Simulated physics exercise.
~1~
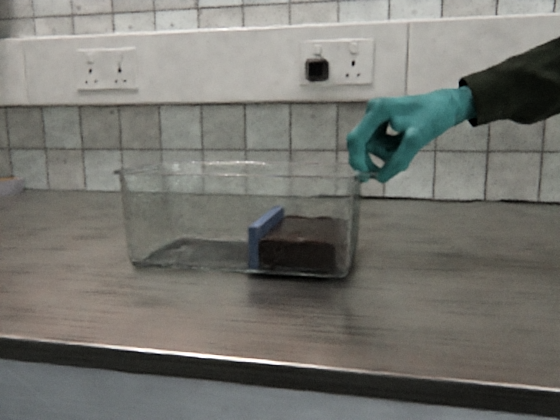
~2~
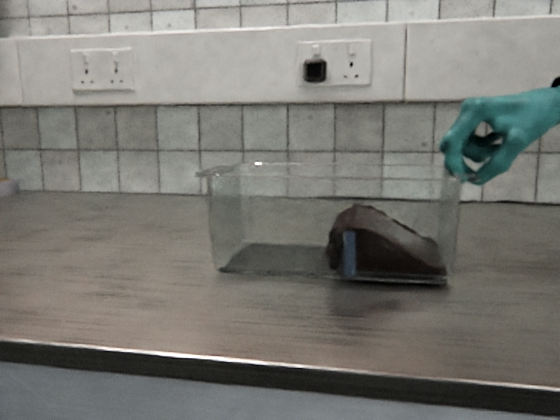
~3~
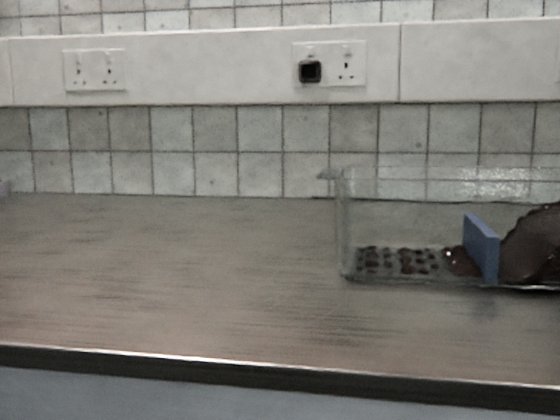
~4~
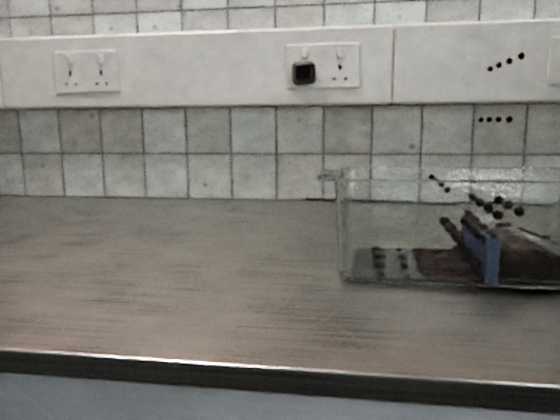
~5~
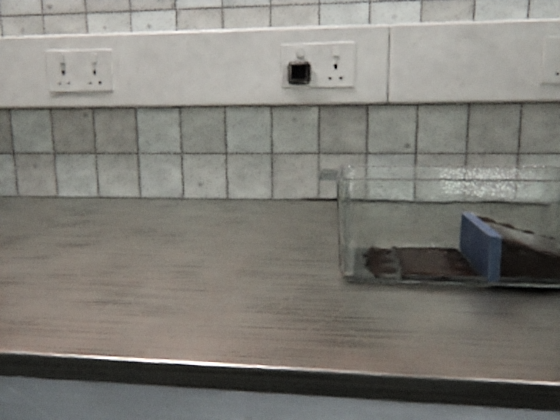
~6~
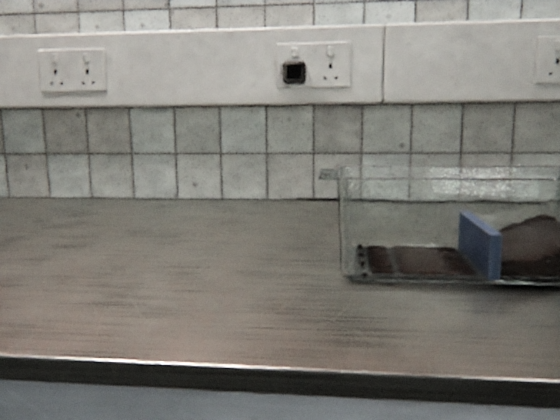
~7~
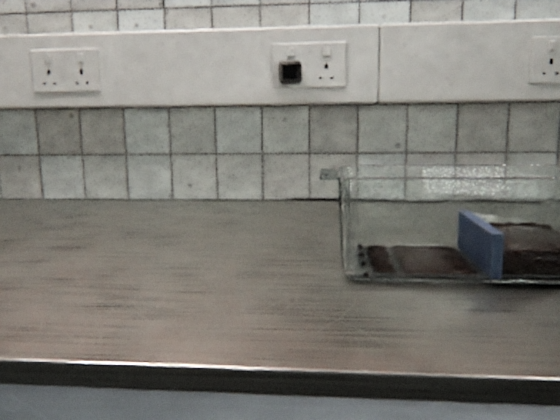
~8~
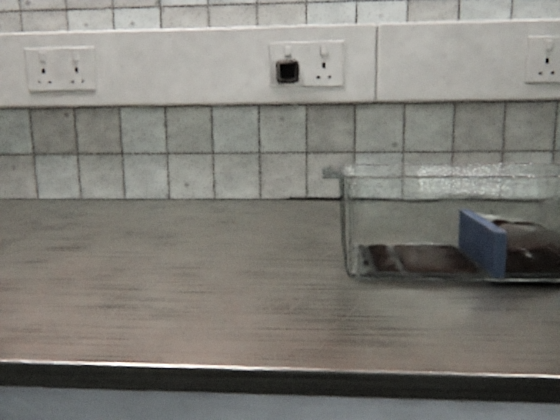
A gloved hand pulls a clear tub right, and dark liquid splashes over its low divider, settling on both sides.
